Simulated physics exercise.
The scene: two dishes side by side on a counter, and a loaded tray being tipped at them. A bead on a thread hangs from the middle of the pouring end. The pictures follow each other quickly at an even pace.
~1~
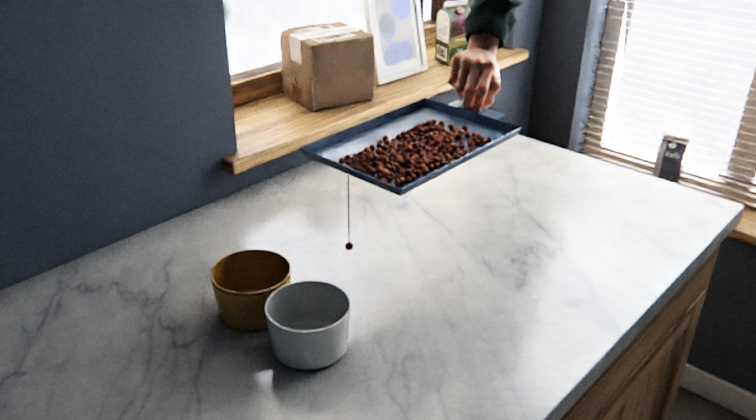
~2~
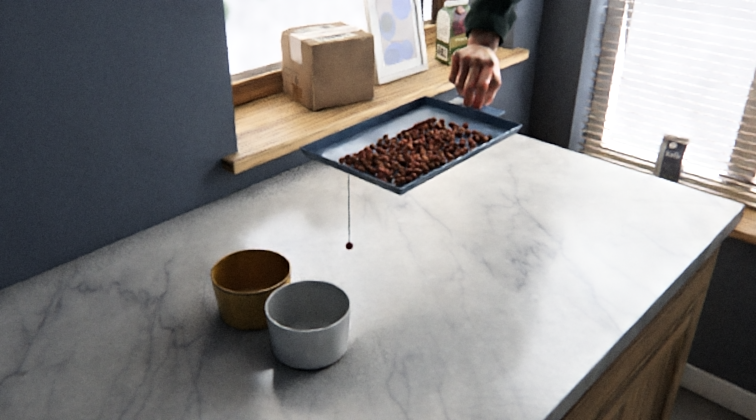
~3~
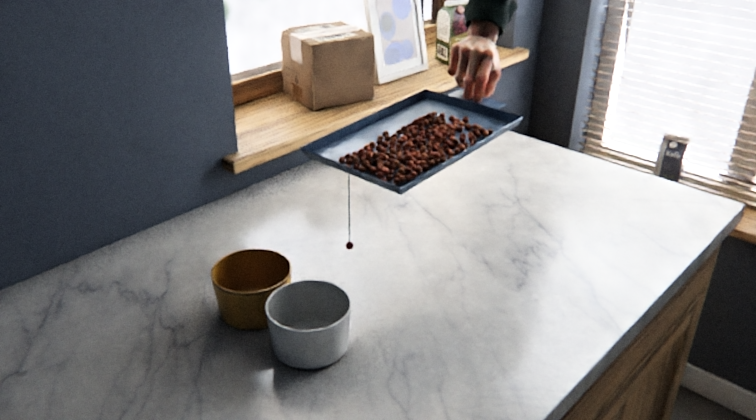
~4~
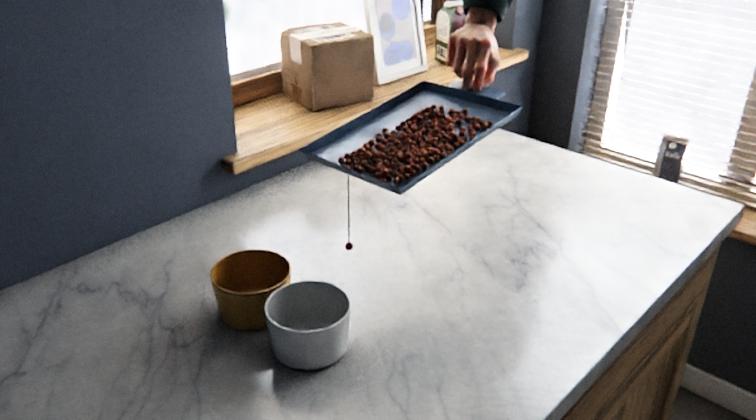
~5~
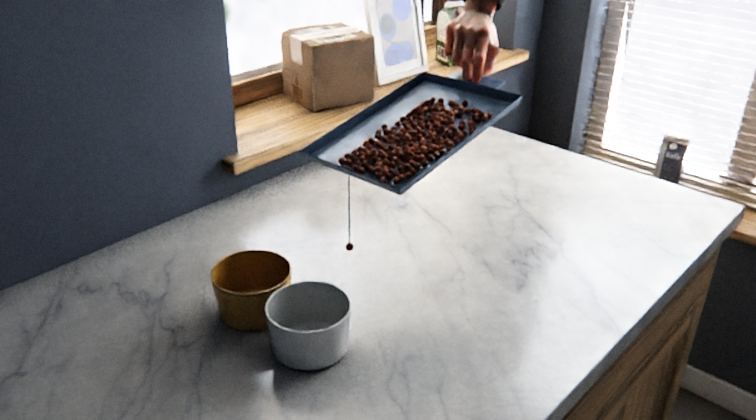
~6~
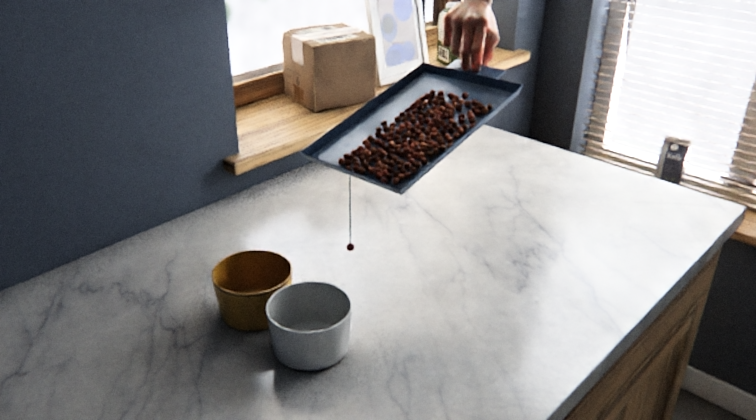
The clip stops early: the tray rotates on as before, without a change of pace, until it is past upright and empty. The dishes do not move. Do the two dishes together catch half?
The two hold under half of the load.
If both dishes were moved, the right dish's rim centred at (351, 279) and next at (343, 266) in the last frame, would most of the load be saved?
One: Over half. Two: Over half.
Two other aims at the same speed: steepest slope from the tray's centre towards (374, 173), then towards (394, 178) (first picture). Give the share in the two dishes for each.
Roughly 10 per cent, and 0 per cent.
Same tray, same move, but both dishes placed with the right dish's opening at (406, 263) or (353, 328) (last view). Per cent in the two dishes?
About 0 and 10 per cent.
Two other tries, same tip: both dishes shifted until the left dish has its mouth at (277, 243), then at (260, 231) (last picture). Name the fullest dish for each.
One: Right. Two: The dish on the right.
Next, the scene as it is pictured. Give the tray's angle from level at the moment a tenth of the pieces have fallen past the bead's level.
At about 65°.
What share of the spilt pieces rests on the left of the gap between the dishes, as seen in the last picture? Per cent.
Some 20 per cent.
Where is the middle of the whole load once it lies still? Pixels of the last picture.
Near (318, 300).
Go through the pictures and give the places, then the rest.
In the first picture, corners of the pouring end at (305, 147) and (400, 186), level; middle of the load at (413, 152), clay pellets; left dish at (221, 303); right dish at (277, 341); bead on its thread at (349, 246).
In the second picture, corners of the pouring end at (305, 147) and (401, 186), level; middle of the load at (413, 150).
In the third picture, corners of the pouring end at (305, 147) and (400, 185), tipped barely, lowest at the left corner; middle of the load at (413, 147).
In the fourth picture, corners of the pouring end at (304, 149) and (399, 186), tipped a little, lowest at the left corner; middle of the load at (413, 144).
In the fifth picture, corners of the pouring end at (304, 150) and (399, 186), tipped a little, lowest at the left corner; middle of the load at (413, 140).
In the sixth picture, corners of the pouring end at (305, 151) and (400, 186), tipped a little, lowest at the left corner; middle of the load at (412, 136); left dish at (222, 304); right dish at (278, 342).
Soon after the last picture, tray tipped steeply; most on the tray; a stray few outside both; a small part in the air.
A little later, tray tipped right over; a stray few on the tray; a stray few in the right dish; a small part in the left dish; most outside both; a small part in the air.
Later still, tray tipped past a quarter turn; a small part in the right dish; a small part in the left dish; most outside both.
At rest, tray tipped past a quarter turn; a small part in the right dish; a small part in the left dish; most outside both.
